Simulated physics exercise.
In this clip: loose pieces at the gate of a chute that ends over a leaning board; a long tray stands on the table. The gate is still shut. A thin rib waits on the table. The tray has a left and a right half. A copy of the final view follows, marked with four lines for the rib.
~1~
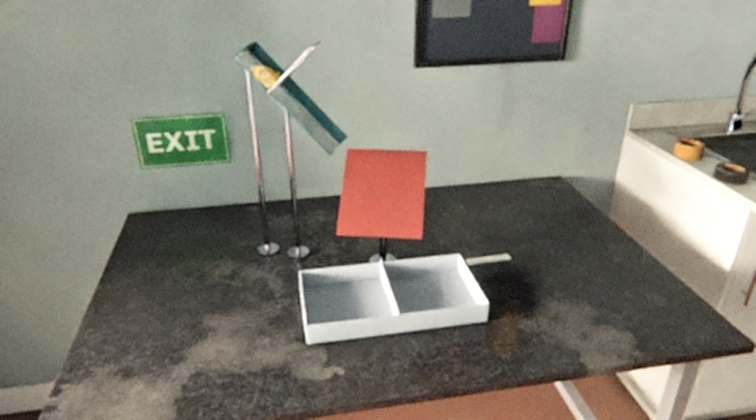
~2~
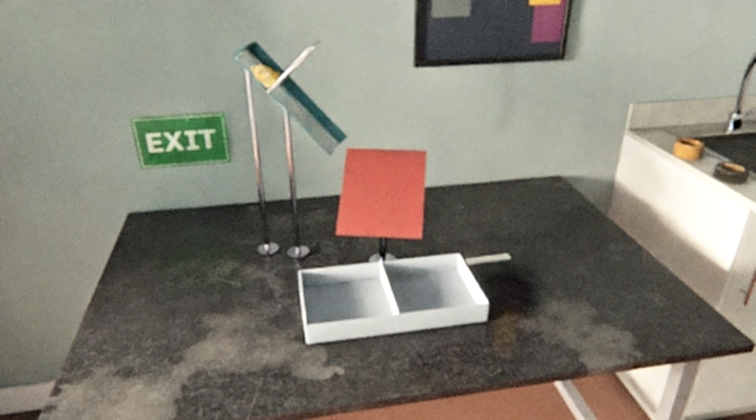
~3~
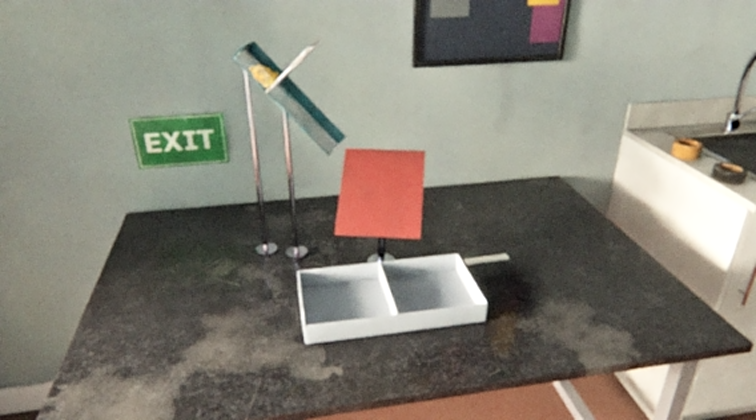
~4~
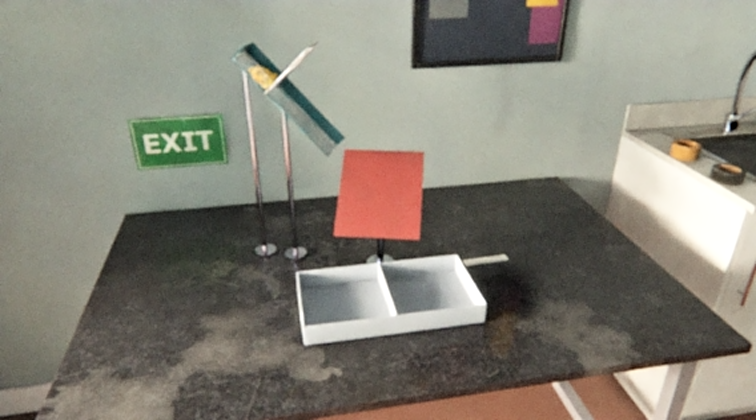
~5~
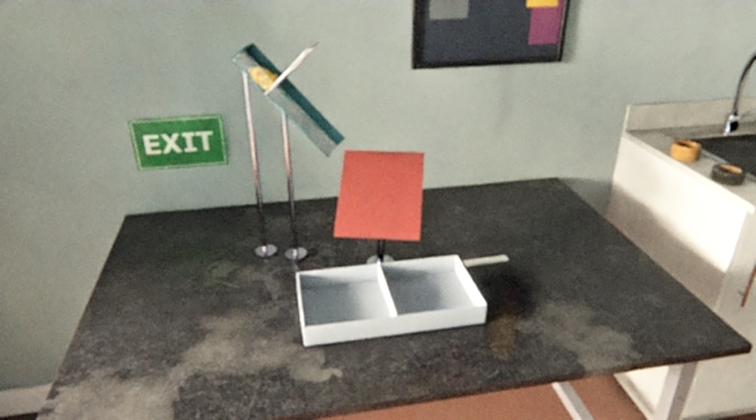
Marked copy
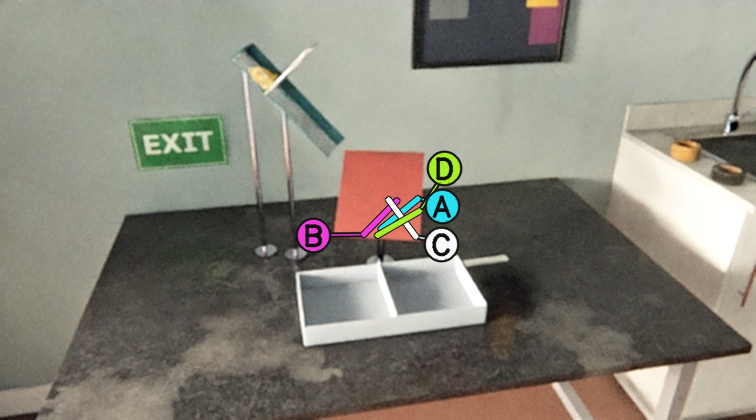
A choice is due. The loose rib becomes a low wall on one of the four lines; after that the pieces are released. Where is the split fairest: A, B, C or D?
I would pick line C.
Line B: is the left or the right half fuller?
The left half.
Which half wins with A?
The left half.
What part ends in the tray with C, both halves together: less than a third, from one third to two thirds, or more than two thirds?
It is more than two thirds.
On the marked copy, line A from (418, 198) to (381, 228); line B from (396, 200) to (363, 234); line C from (388, 199) to (416, 236); line D from (419, 211) to (377, 235).
With A, of what is caught, nearly all in the left half, a stray few in the right.
With B, of what is caught, nearly all in the left half, a stray few in the right.
With C, of what is caught, about half in the left half, about half in the right.
With D, of what is caught, nearly all in the left half, a stray few in the right.
